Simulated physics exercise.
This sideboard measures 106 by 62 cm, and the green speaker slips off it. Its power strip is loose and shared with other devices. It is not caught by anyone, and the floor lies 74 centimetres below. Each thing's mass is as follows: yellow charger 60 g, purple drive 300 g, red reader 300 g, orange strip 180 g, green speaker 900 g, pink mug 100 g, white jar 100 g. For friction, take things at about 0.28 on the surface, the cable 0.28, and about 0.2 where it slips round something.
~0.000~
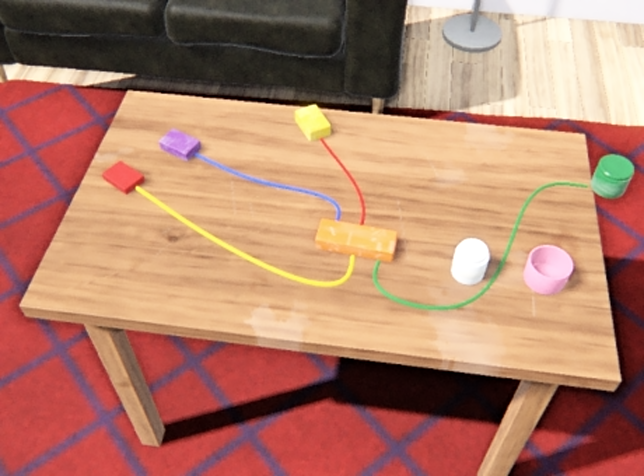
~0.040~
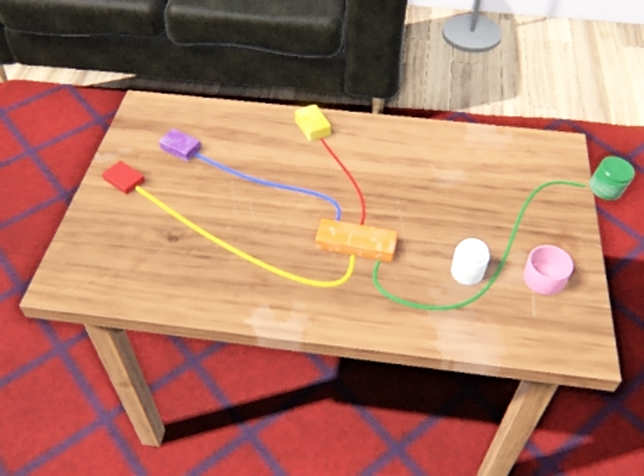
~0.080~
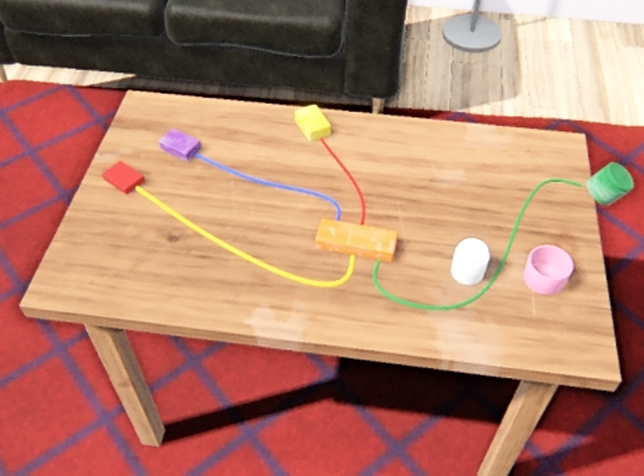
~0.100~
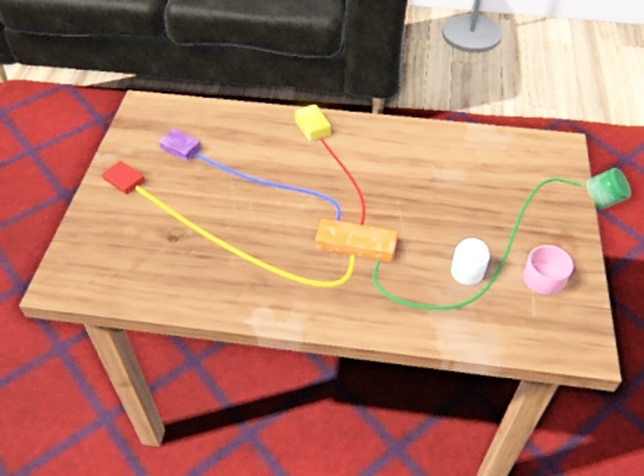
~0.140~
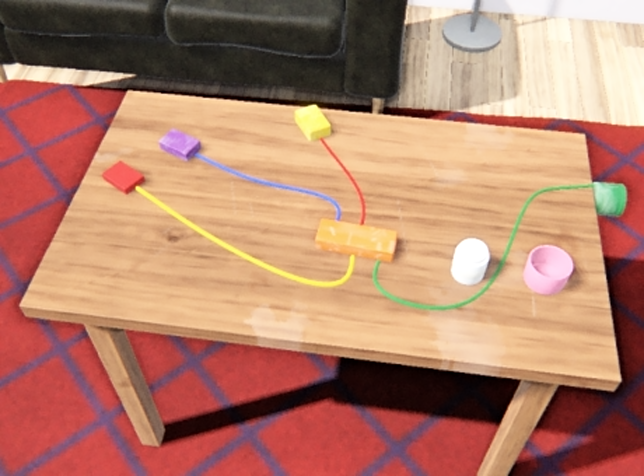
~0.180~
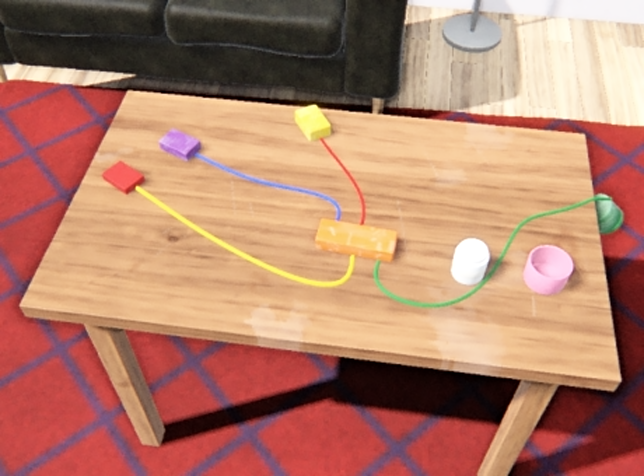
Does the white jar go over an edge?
Verdict: The white jar drops off.
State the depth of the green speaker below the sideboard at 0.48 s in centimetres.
50 cm or so.
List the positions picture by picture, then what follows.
Shows, white jar (474, 249); green cable runs through (379, 288) (444, 308) (498, 271) (519, 219) (550, 185), in the first frame.
Shows, green speaker (617, 168); green cable runs through (379, 288) (498, 271) (548, 184), in the second frame.
Shows, green speaker (610, 184); green cable runs through (379, 288) (498, 271) (545, 182), in the third frame.
Shows, green speaker (609, 189); green cable runs through (379, 288) (498, 271) (545, 182), in the fourth frame.
Shows, green speaker (607, 199); green cable runs through (379, 288) (498, 271) (555, 188), in the fifth frame.
Shows, white jar (474, 250); green cable runs through (382, 288) (447, 304) (498, 264) (531, 218) (586, 202), in the sixth frame.
By 0.5 s, the strip's end of the green cable at (497, 183); white jar on its side, 33 cm off its start, orange strip 31 cm off its start, purple drive 14 cm off its start.
By 0.8 s, the strip has left the top; white jar over the edge, orange strip on its side, 59 cm off its start, red reader 54 cm off its start.
By 1.1 s, the strip has left the top; white jar over the edge, yellow charger over the edge, purple drive 77 cm off its start at (541, 204).
By 1.4 s, the strip has left the top; white jar over the edge, purple drive over the edge, red reader 93 cm off its start.
By 2.6 s, the strip has left the top; white jar over the edge, purple drive over the edge, red reader over the edge, yellow charger over the edge.
